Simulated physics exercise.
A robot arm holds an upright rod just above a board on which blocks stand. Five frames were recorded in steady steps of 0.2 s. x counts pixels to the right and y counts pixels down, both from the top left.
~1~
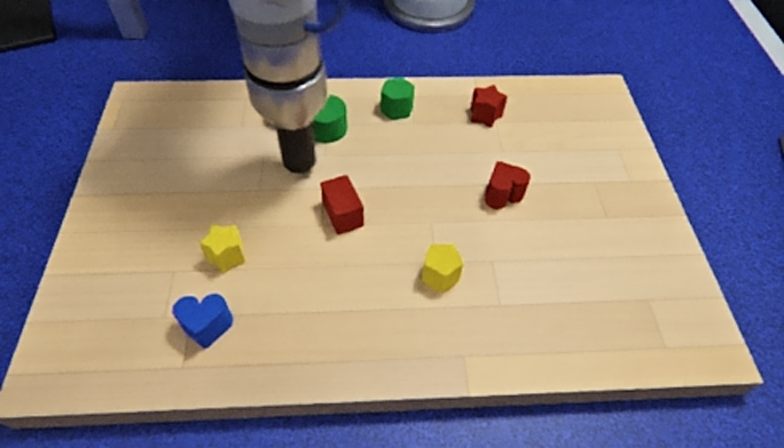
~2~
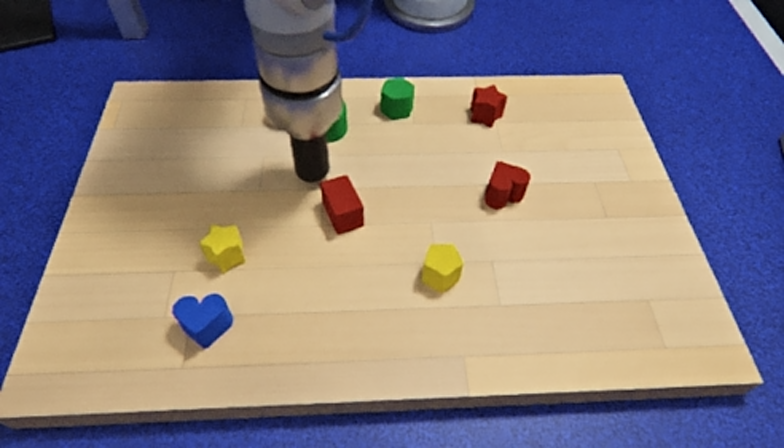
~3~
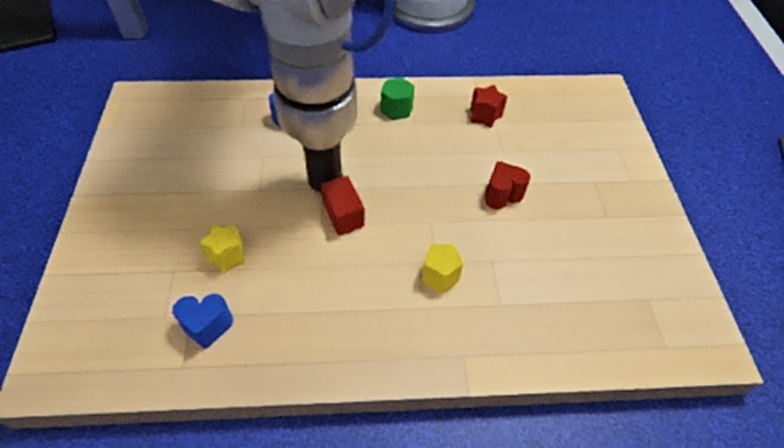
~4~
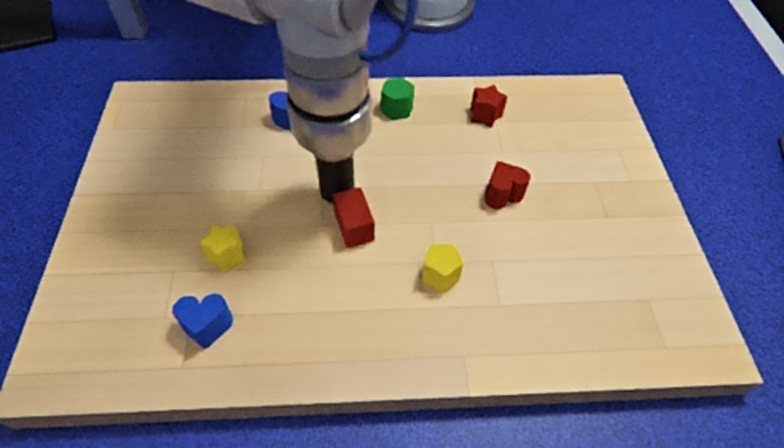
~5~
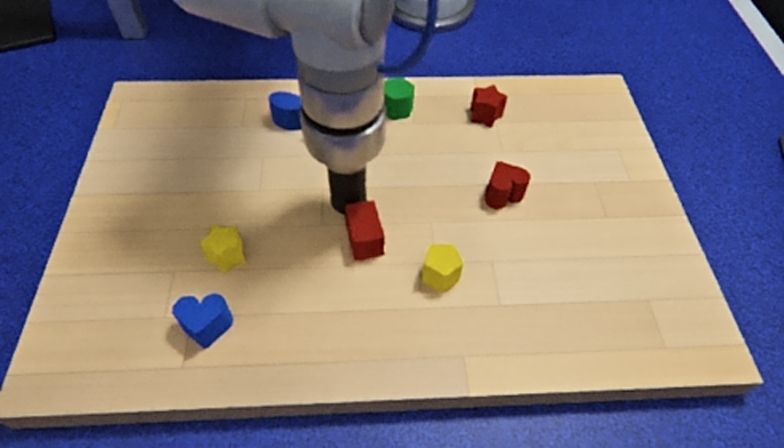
Robot arm lowering its dark rod toward a red block, then nudging it slightly down and right across a wooden board.
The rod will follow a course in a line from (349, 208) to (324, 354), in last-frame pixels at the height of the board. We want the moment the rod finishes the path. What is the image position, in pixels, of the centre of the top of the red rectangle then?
I'd expect the centre of its top face to be at (382, 259).
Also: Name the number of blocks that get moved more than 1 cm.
Put simply, one block is moved more than 1 cm.
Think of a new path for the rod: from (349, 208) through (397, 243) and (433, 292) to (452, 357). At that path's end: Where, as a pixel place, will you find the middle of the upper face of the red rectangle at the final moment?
The answer is (391, 287).
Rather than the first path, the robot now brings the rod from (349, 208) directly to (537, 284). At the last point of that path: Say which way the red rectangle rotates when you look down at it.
From the top, the block rotates clockwise.
What follows on the original path. One third of the way, rod (341, 246); red rectangle (378, 255), turned 60° anticlockwise.
Two thirds of the way, rod (332, 294); red rectangle (382, 259), turned 70° anticlockwise.
At the end, rod (323, 348); red rectangle (382, 259), turned 70° anticlockwise.
